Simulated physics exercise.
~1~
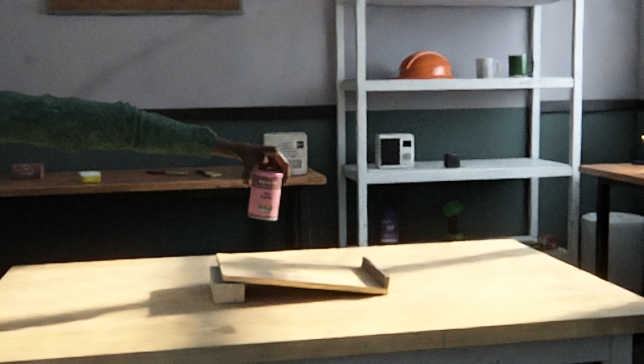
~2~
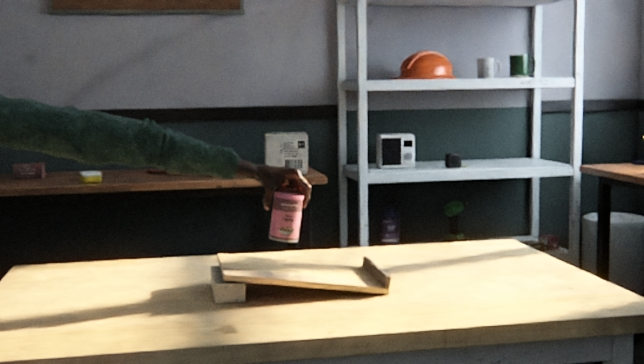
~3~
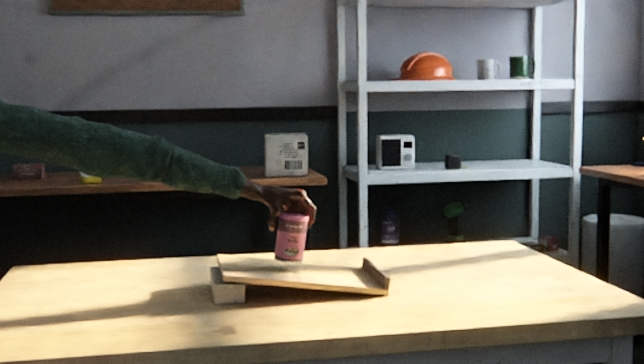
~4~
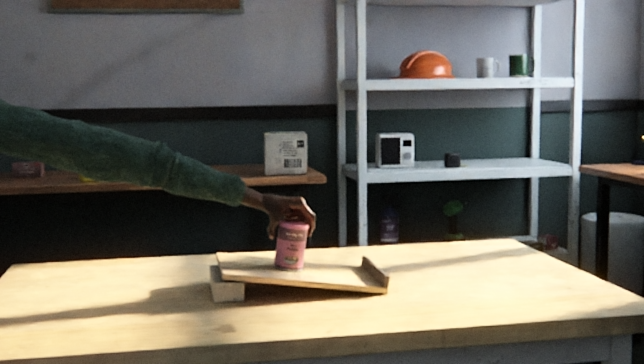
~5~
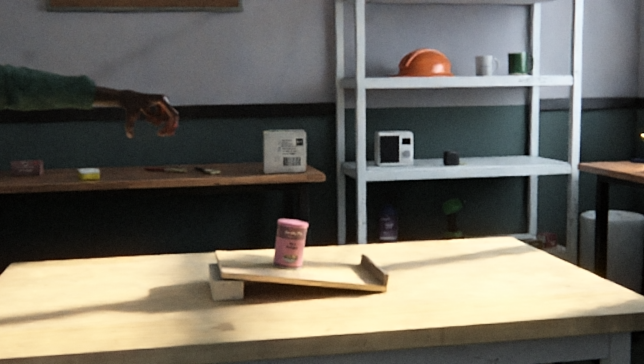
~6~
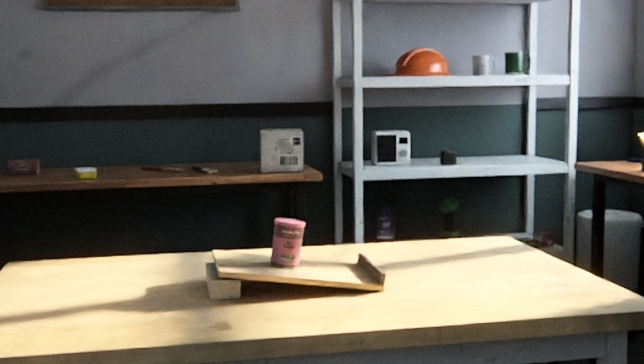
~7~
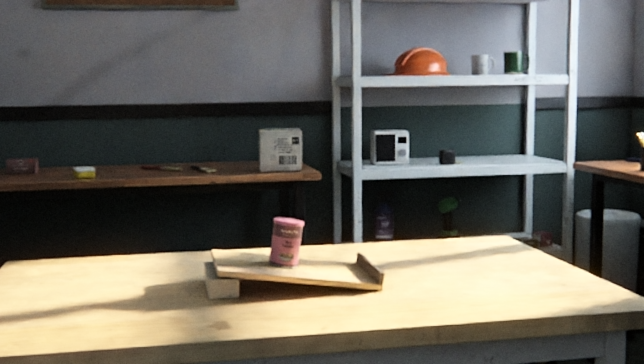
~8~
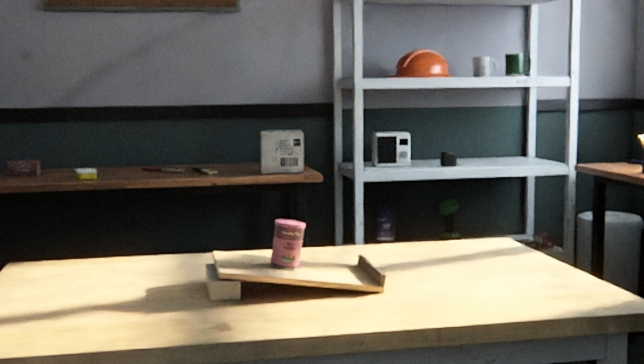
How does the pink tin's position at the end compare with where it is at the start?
At the start the pink tin is held in the air above the board, and by the end it is lower and slightly to the right, standing on the tilted board.
